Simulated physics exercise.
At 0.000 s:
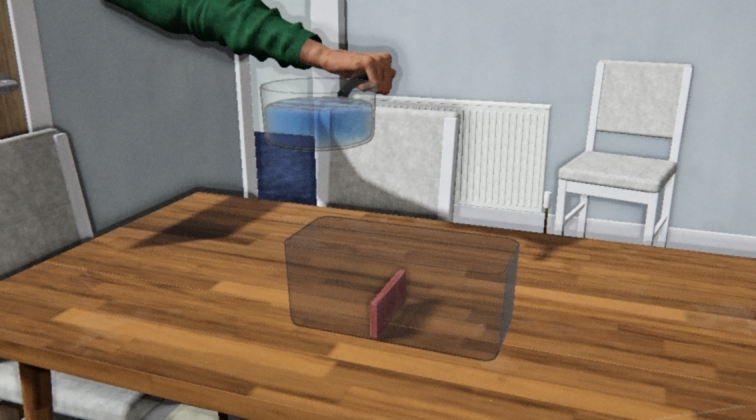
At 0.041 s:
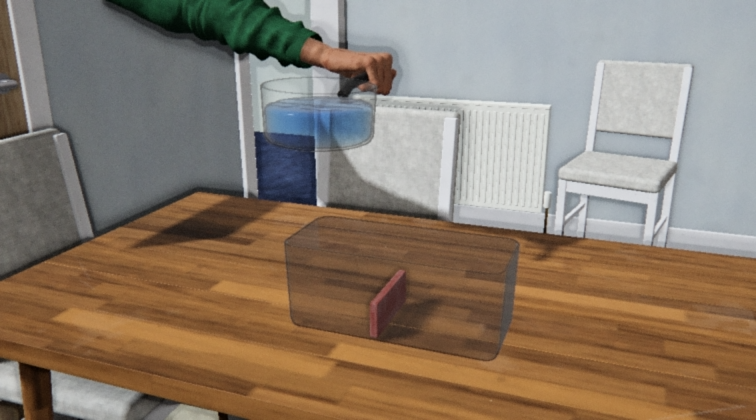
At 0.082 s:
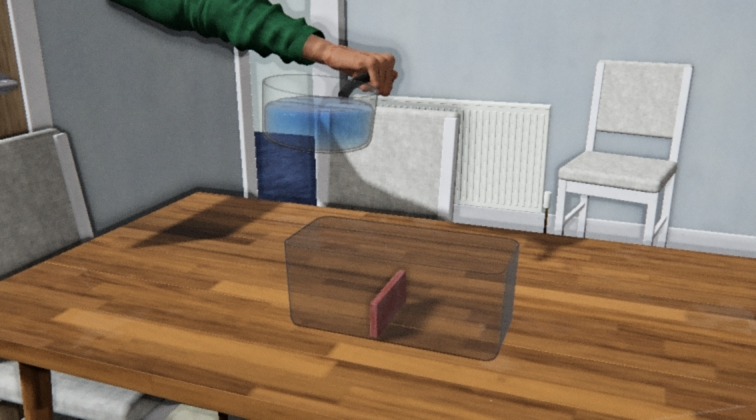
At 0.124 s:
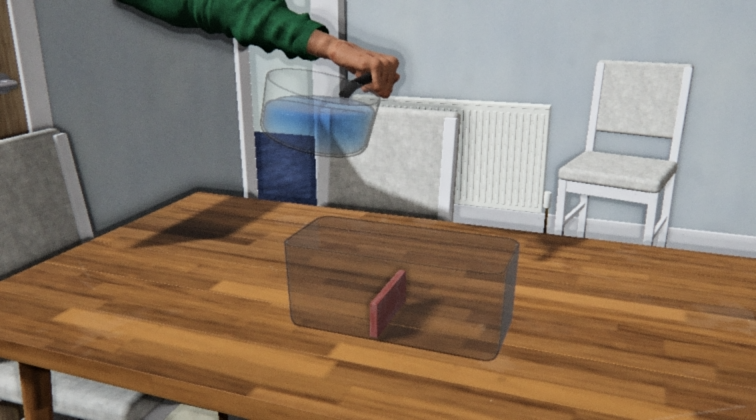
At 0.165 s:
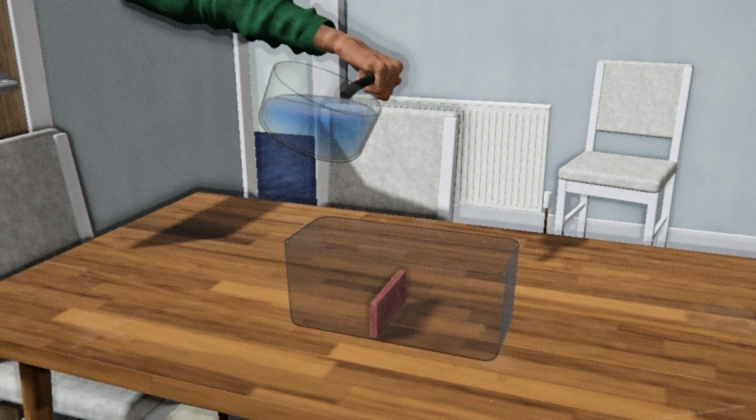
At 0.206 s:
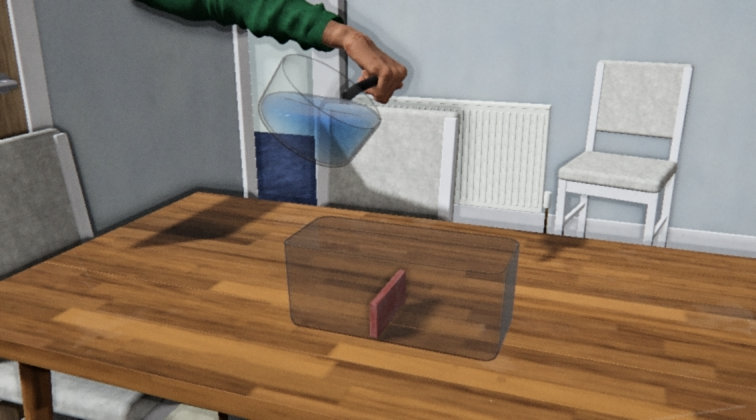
At first, a hand in a green sleeve holds a clear pot of blue water almost level above a table, where an empty see-through basin has a low red wall inside. The hand then tips the pot steadily to the right, and the water shifts up to its lowered rim.
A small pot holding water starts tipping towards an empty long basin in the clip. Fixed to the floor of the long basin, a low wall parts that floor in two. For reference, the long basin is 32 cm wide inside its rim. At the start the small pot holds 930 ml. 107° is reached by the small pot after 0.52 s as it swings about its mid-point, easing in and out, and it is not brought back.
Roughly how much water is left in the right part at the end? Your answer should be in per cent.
Roughly 58 per cent is left in the right part.
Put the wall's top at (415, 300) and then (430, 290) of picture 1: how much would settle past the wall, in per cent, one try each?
First 25, then 15 per cent.
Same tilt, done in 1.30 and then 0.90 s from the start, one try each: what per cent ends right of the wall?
About 80 %, then about 75 %.
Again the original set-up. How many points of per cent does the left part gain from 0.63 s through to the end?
It comes to some 18 per cent.
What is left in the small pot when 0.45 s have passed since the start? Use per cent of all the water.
Roughly 22 %.
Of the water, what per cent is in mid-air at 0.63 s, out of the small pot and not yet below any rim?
Near 8 percent.
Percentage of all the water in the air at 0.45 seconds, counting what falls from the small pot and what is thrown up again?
It comes to about 60 percent.
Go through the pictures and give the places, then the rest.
Tilt 0°; pouring edge (371, 89); surface from (273, 102) to (371, 108); the long basin's rim runs from (302, 230) to (512, 258); the wall's top is at (389, 287), in the first frame.
Tilt 2°; pouring edge (372, 91); surface from (273, 102) to (372, 108), in the second frame.
Tilt 6°; pouring edge (374, 96); surface from (274, 101) to (372, 110), in the third frame.
Tilt 14°; pouring edge (376, 105); surface from (273, 99) to (373, 112), in the fourth frame.
Tilt 24°; pouring edge (376, 116); surface from (273, 97) to (375, 115), in the fifth frame.
Tilt 36°; pouring edge (375, 129); surface from (271, 93) to (373, 117); 1 per cent is over the edge, in the sixth frame.
After 0.45 s the tilt is 102° and 22 per cent is still to pour, 0 is left of the wall and 18 right of it.
After 0.63 s the tilt is 107° and 5 per cent is still to pour, 21 is left of the wall and 66 right of it.
After 0.82 s the tilt is 107° and 0 per cent is still to pour, 33 is left of the wall and 55 right of it.
After 1.02 s the tilt is 107° and 0 per cent is still to pour, 38 is left of the wall and 59 right of it.
In the end 38 per cent lies left of the wall, 58 right of it and 3 outside.
